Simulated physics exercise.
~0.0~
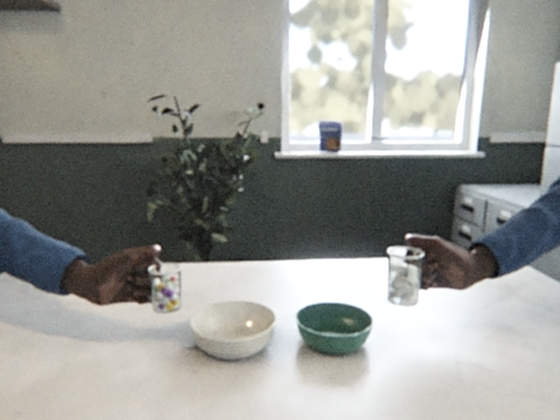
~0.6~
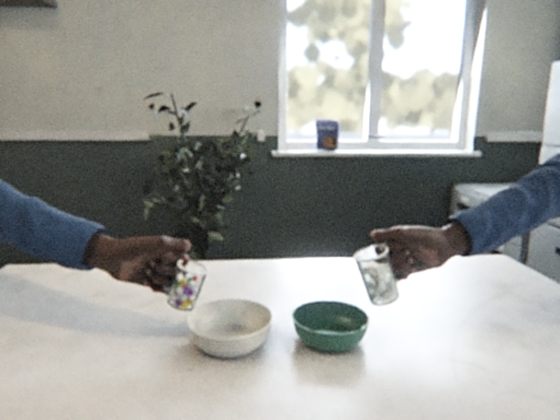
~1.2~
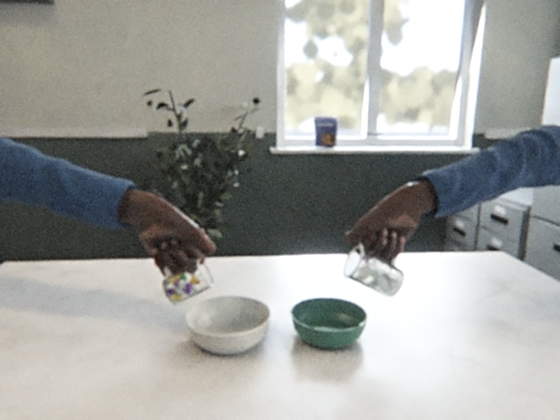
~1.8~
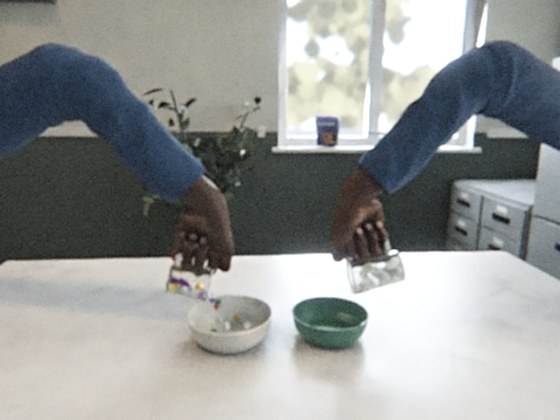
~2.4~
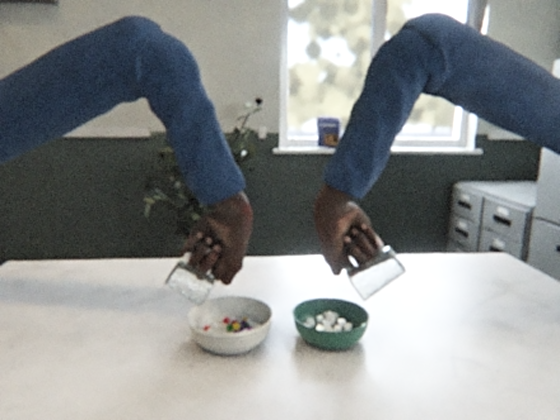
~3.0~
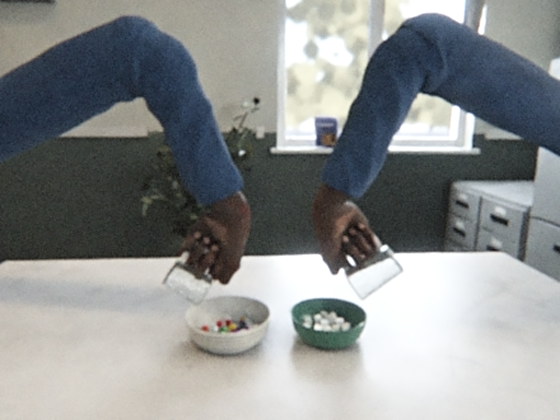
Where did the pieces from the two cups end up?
The colorful pieces all ended up in the white bowl on the left, and the white pieces all ended up in the green bowl on the right, with none on the table.
